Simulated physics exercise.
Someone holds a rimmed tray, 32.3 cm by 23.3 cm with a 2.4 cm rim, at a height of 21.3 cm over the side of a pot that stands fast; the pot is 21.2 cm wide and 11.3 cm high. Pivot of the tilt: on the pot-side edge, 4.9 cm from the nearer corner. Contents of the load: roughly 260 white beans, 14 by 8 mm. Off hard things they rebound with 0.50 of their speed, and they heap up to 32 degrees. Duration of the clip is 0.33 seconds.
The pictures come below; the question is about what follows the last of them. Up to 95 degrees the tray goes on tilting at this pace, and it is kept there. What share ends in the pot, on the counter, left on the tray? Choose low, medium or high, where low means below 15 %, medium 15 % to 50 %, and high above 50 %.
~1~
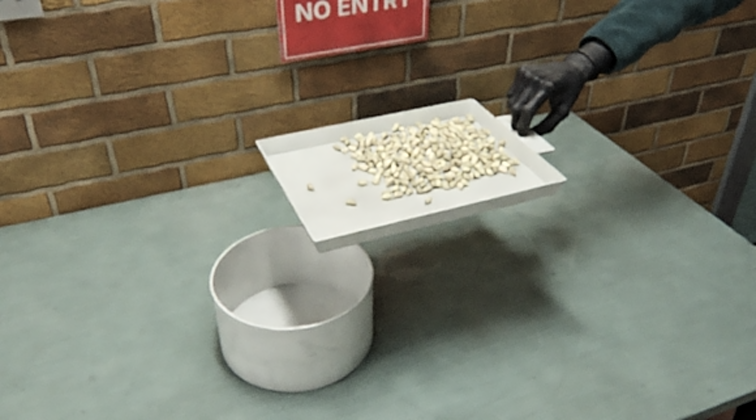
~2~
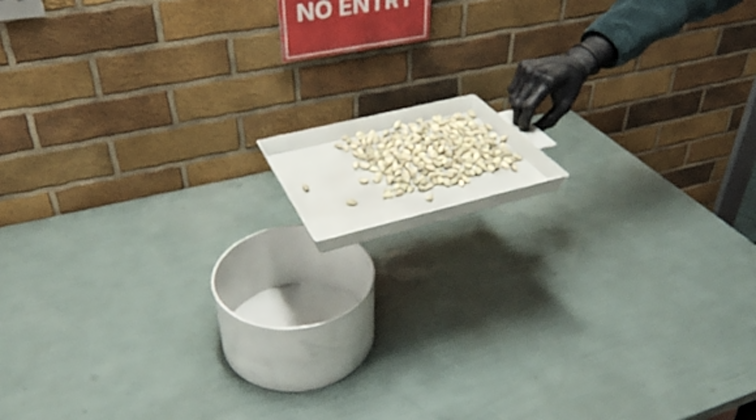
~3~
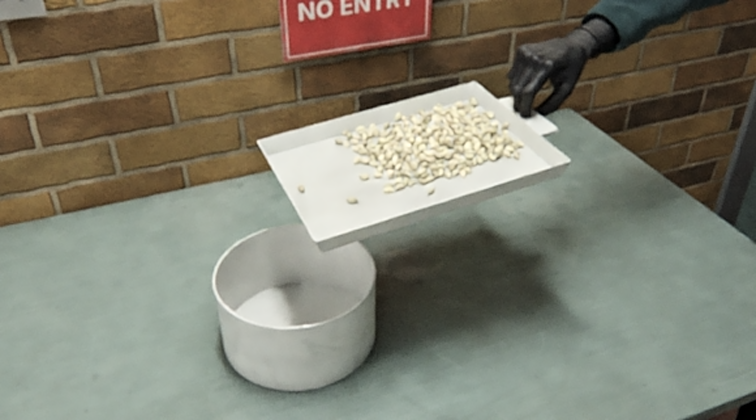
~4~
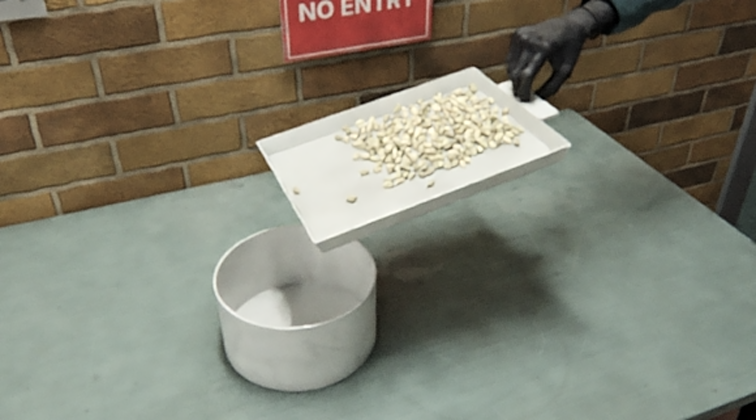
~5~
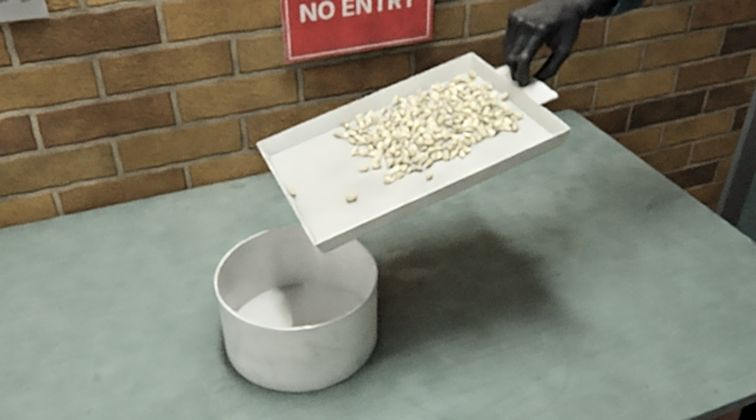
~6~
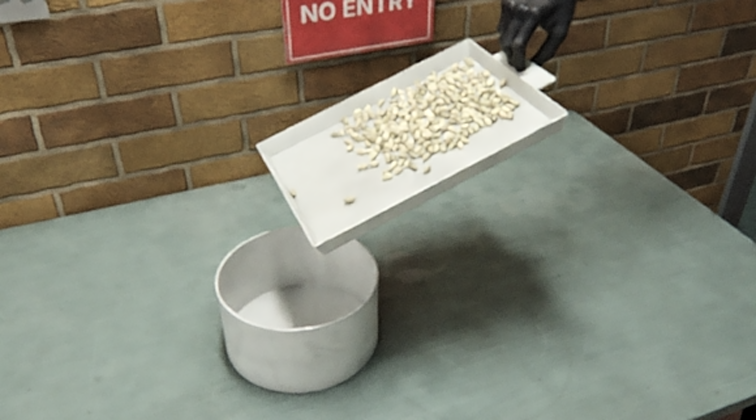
Shares - pot: High, counter: Medium, left on the tray: Low.
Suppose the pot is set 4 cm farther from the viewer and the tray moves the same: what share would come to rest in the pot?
75 per cent.
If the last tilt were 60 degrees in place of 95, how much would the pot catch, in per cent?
The pot would get around 35 per cent.
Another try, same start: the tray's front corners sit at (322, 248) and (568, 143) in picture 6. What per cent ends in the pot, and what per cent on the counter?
The pot gets 20 and the counter 80.
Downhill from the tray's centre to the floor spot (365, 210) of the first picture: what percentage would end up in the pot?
I'd say close to 25 %.
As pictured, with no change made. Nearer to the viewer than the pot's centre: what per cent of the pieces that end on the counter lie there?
Roughly 20 percent of the spill.
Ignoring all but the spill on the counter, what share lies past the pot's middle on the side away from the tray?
90 %.
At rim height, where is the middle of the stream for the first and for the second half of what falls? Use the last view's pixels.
Around (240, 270), then (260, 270).
Then, 0.54 s after the last picture, tilt 54 degrees; the tray holds 90 %, the pot 0 %.
Then, 0.91 s after the last picture, tilt 79 degrees; the tray holds 50 %, the pot 30 %.
Then, 1.36 s after the last picture, tilt 95 degrees; the tray holds 5 %, the pot 55 %.
In the end, pot 65 %, counter 35 %, tray 0 %.
